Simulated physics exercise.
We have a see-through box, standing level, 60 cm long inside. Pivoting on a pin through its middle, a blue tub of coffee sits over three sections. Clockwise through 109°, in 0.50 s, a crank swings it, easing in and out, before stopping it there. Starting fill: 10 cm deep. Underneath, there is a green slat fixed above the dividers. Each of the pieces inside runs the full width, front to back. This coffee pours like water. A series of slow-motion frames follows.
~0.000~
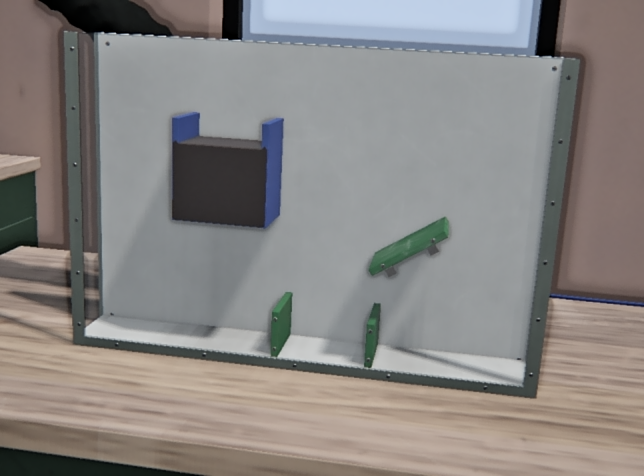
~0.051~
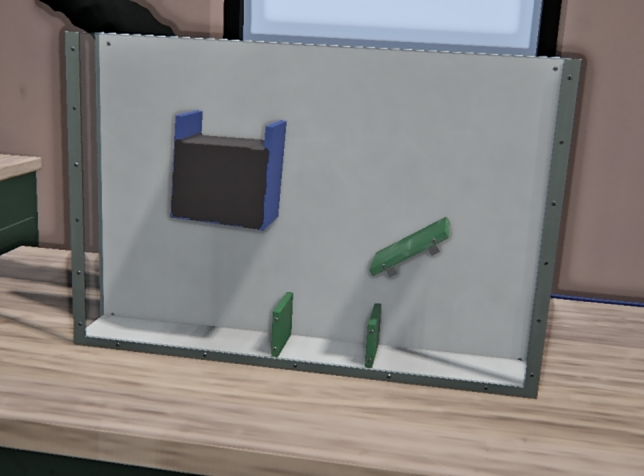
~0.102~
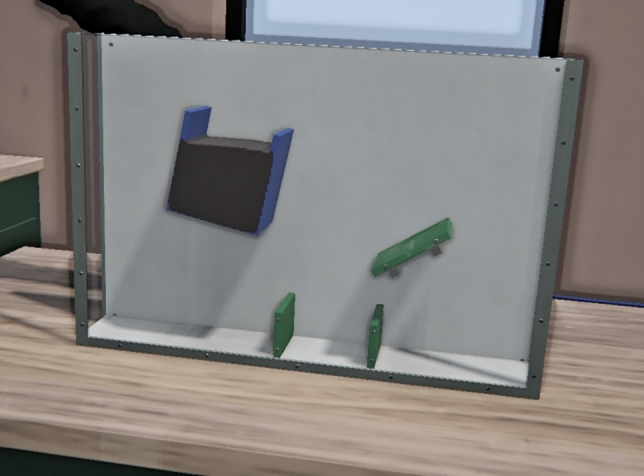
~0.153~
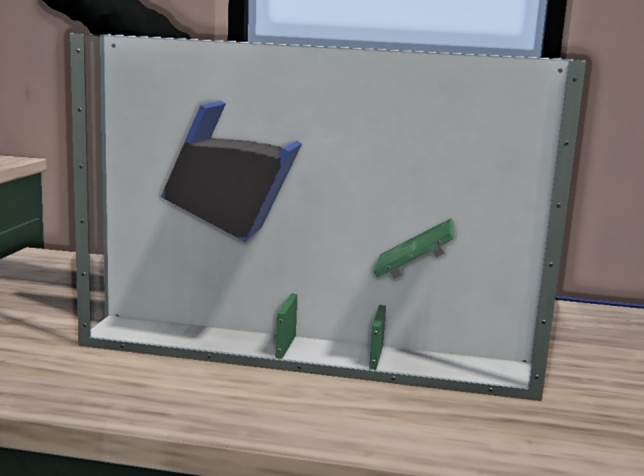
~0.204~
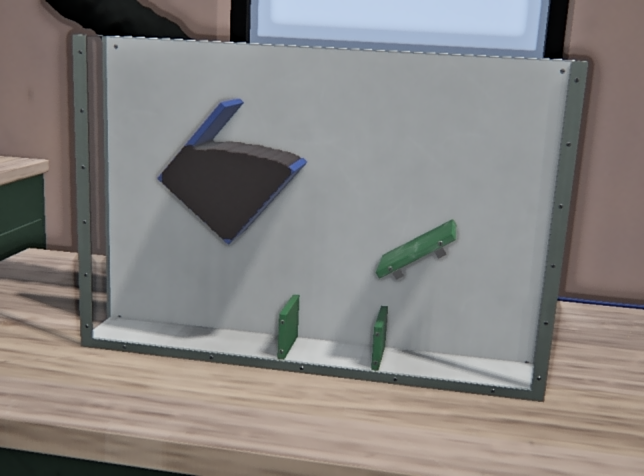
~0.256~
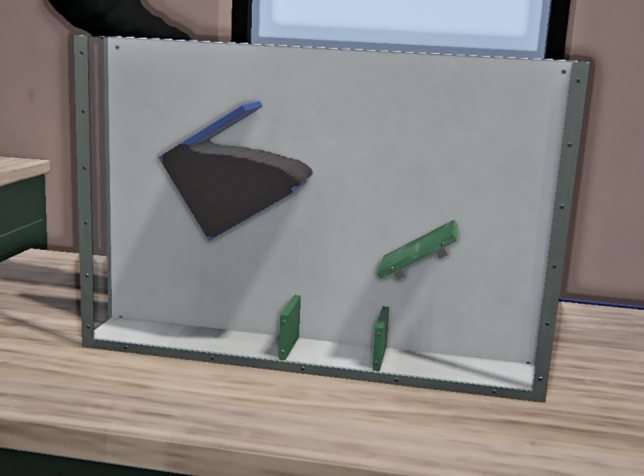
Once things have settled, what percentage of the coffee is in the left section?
About 15 per cent.
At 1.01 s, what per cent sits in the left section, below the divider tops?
Some 14 in a hundred.
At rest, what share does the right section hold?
It ends up at around 20 percent.
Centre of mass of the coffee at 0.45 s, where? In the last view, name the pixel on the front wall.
Centre of mass, front wall: Approx. (261, 231).
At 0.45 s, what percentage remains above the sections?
Around 85 %.
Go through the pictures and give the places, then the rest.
The first frame shows turned 0° so far; the right rim is at (266, 126); the highest coffee is at (217, 147); divider tops at (276, 313) and (371, 326).
The second frame shows turned 3° so far; the right rim is at (269, 128); the highest coffee is at (196, 146).
The third frame shows turned 11° so far; the right rim is at (276, 137); the highest coffee is at (200, 146).
The fourth frame shows turned 23° so far; the right rim is at (285, 151); the highest coffee is at (211, 148).
The fifth frame shows turned 39° so far; the right rim is at (291, 170); the highest coffee is at (208, 151).
The sixth frame shows turned 56° so far; the right rim is at (291, 190); 2 per cent is over the lip, reaching (298, 181).
Then, 0.45 s in, 15 per cent is down, the largest part in the middle section.
Then, 0.69 s in, 51 per cent is down, the largest part in the middle section.
Then, 1.01 s in, 98 per cent is down, the largest part in the middle section.
Finally, the split from left to right is 14, 66 and 20 per cent.
